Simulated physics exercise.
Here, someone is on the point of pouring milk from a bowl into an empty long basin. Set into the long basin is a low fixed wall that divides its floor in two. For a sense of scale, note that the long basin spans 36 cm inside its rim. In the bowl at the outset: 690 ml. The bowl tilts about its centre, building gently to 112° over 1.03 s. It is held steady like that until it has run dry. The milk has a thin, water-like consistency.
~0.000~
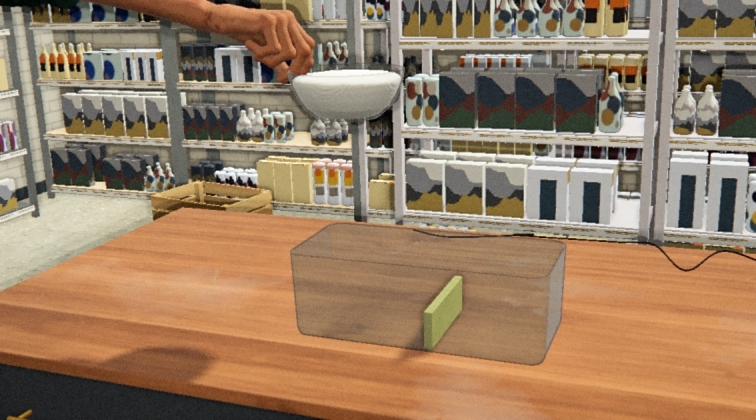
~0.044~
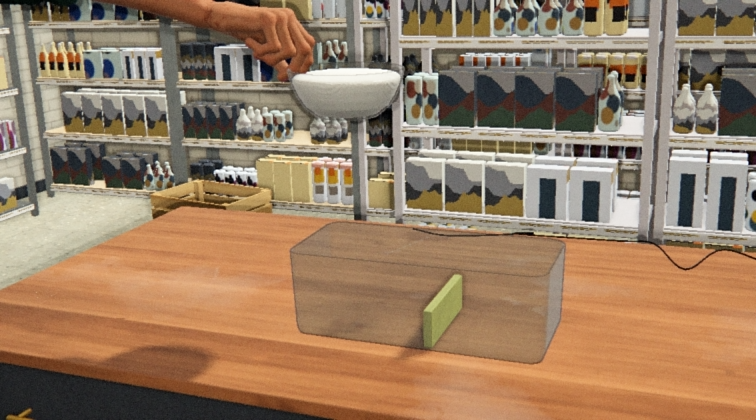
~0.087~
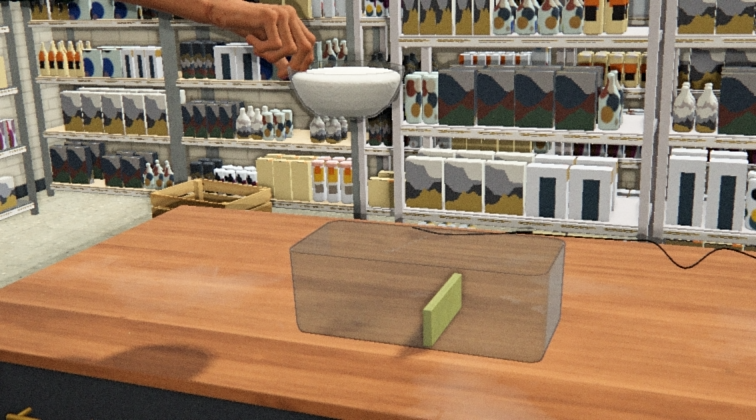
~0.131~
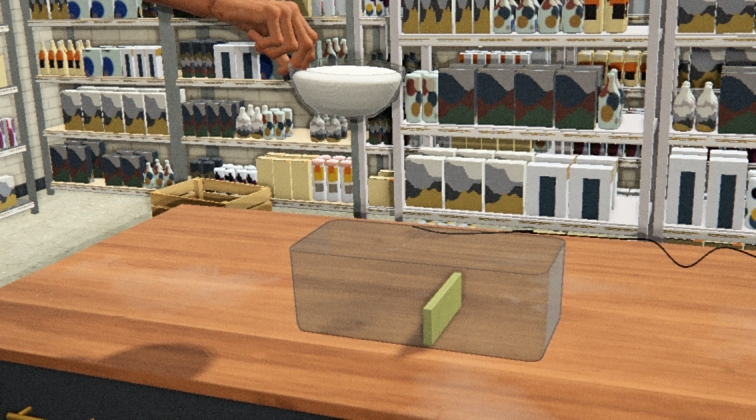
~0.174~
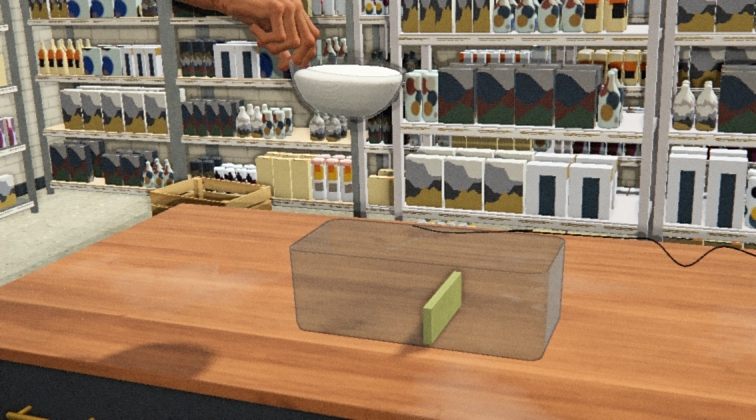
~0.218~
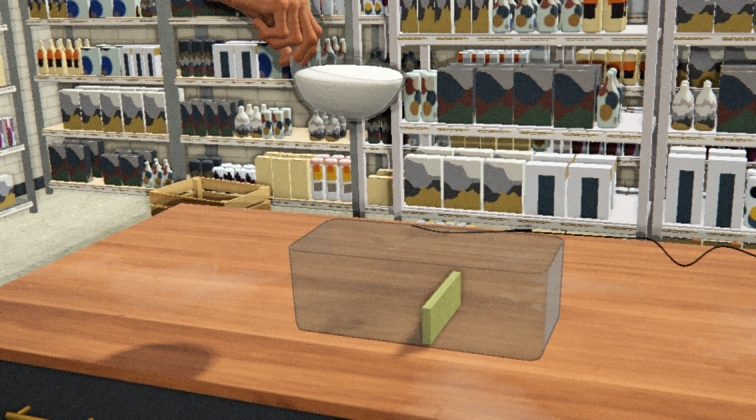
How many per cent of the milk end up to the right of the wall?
About 70 per cent.
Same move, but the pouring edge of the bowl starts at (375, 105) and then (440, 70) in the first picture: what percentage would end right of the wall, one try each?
15 per cent first, 90 per cent second.
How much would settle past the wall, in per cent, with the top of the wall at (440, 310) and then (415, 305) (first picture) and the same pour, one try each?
Try 1: 70 %; try 2: 80 %.
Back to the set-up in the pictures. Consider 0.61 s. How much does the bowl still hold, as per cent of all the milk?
Roughly 28 %.
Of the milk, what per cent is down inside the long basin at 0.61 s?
Estimate - around 18 in a hundred parts.
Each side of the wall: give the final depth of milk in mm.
Left roughly 6 mm; right roughly 22 mm.
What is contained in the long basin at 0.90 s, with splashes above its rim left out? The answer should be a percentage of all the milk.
Value: Approx. 94 %.
Then, 0.61 s in, the tilt is 72° and 29 per cent is still to pour, 3 is left of the wall and 15 right of it.
Then, 0.90 s in, the tilt is 108° and 0 per cent is still to pour, 24 is left of the wall and 70 right of it.
Then, 1.20 s in, the tilt is 112° and 0 per cent is still to pour, 28 is left of the wall and 70 right of it.
Then, 1.53 s in, the tilt is 112° and 0 per cent is still to pour, 28 is left of the wall and 70 right of it.
Finally, 28 per cent lies left of the wall, 70 right of it and 1 outside.
